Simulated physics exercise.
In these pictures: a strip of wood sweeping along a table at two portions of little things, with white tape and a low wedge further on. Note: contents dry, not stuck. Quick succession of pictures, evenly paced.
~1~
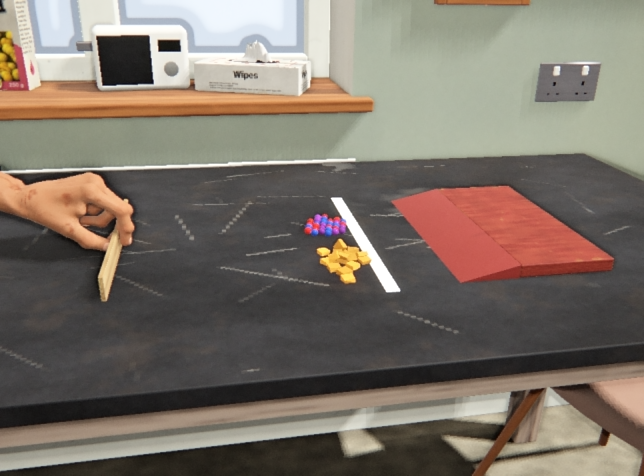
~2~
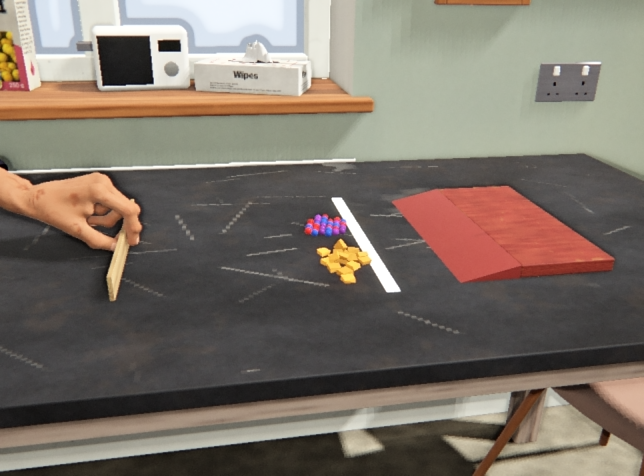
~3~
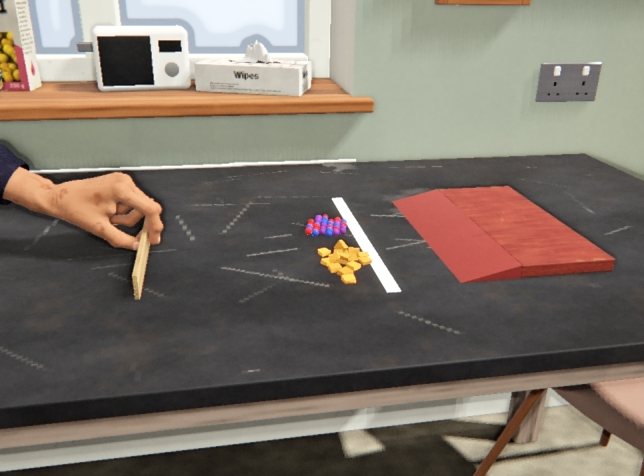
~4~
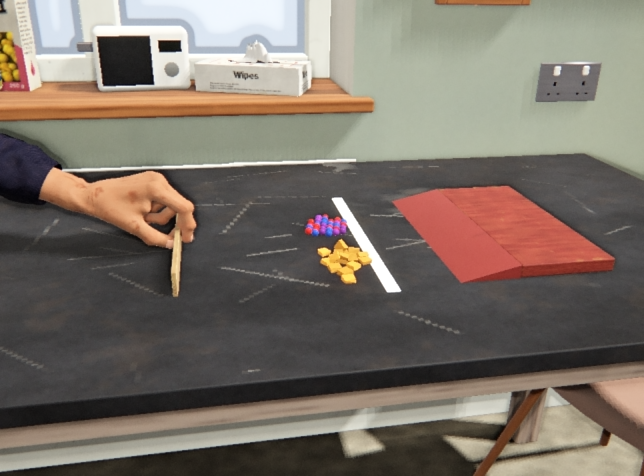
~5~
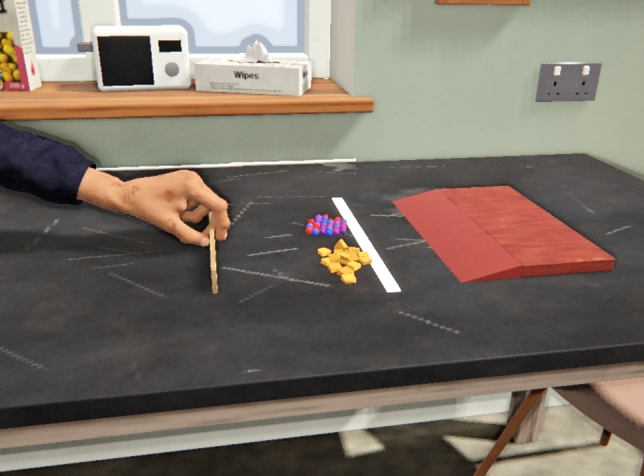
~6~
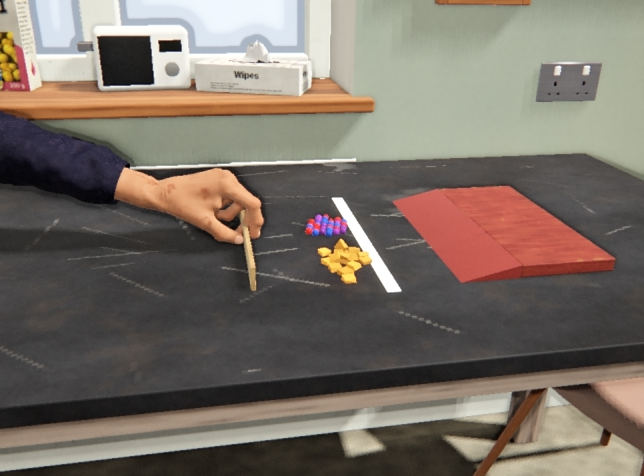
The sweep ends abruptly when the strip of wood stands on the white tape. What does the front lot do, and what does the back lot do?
The front lot comes up short and the back lot gets at least some up.
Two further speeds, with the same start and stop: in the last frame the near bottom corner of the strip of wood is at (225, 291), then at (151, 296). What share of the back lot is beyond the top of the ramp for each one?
20 per cent, then 0 per cent.
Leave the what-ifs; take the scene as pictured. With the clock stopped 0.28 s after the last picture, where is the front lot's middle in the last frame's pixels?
About (417, 256) in the last view.
Then, 0.13 s after the last picture, strip of wood still moving, near (318, 222); front lot all short of the ramp; back lot all short of the ramp.
Then, 0.28 s after the last picture, strip of wood stopped at the white tape; front lot all short of the ramp; back lot a small part on the ramp, nearly all short of the ramp.
Then, 0.56 s after the last picture, strip of wood stopped at the white tape; front lot about a third on the ramp, about two thirds short of the ramp; back lot about two thirds past the top, about a third on the ramp.
By the end, strip of wood stopped at the white tape; front lot none past the top, about a third on the ramp, about two thirds short of the ramp; back lot nearly all past the top, a small part short of the ramp.
